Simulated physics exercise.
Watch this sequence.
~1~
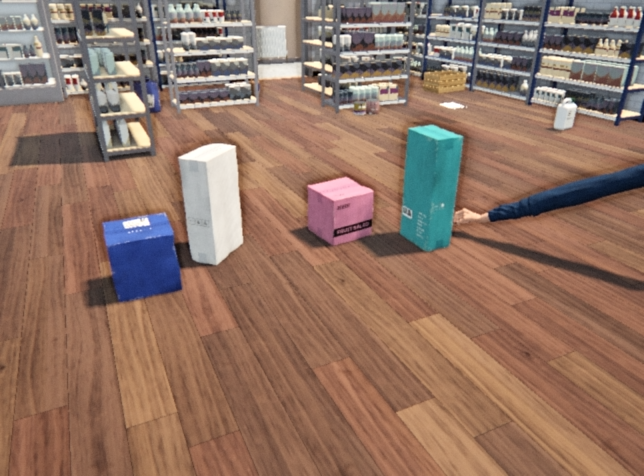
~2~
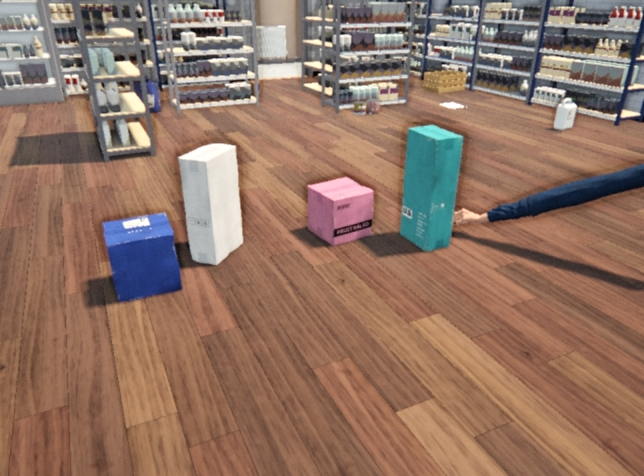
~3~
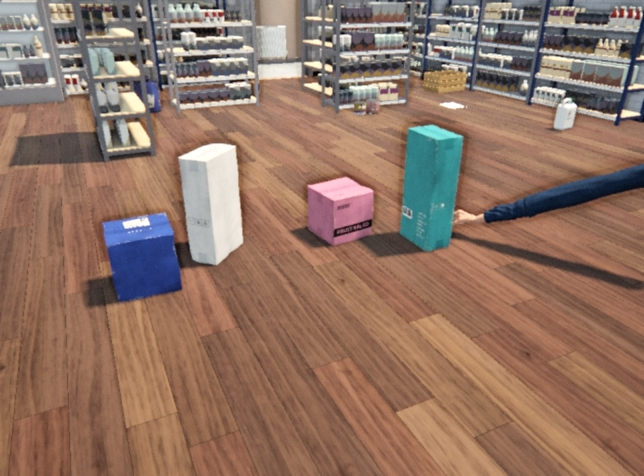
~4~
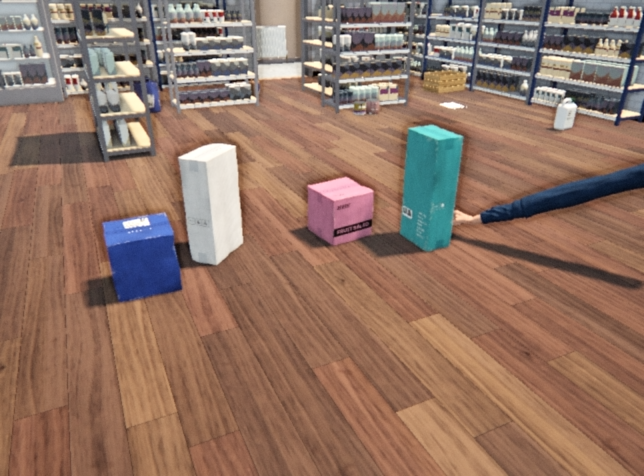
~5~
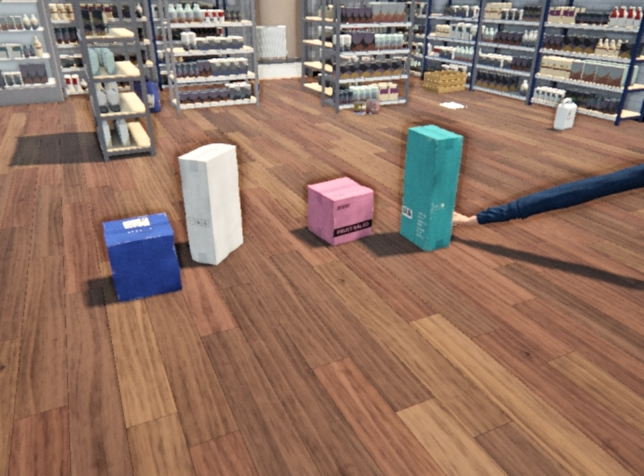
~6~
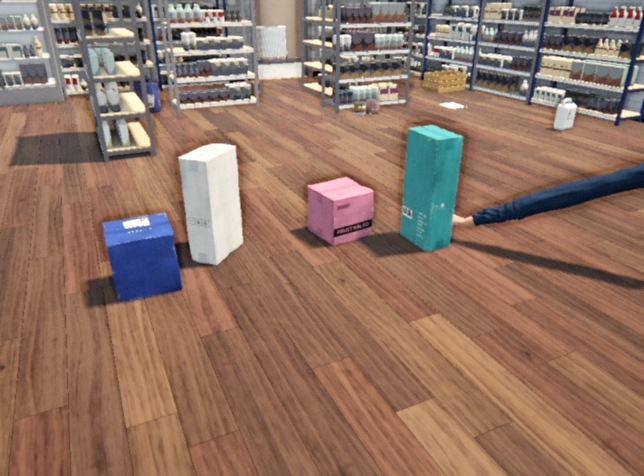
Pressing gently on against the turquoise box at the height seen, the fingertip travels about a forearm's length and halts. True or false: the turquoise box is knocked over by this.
False.
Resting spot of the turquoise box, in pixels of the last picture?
Around (376, 199).
Then, 0.30 s after the last picture, turquoise box slid a little near (419, 190).
Then, 0.70 s after the last picture, turquoise box slid a little near (405, 193).
Then, 1.00 s after the last picture, turquoise box slid about its own width near (394, 195).
Then, 1.40 s after the last picture, turquoise box slid about its own width near (378, 198).
At rest, moved from the start, turquoise box. Seen from the same camera at the end, turquoise box near (375, 199).
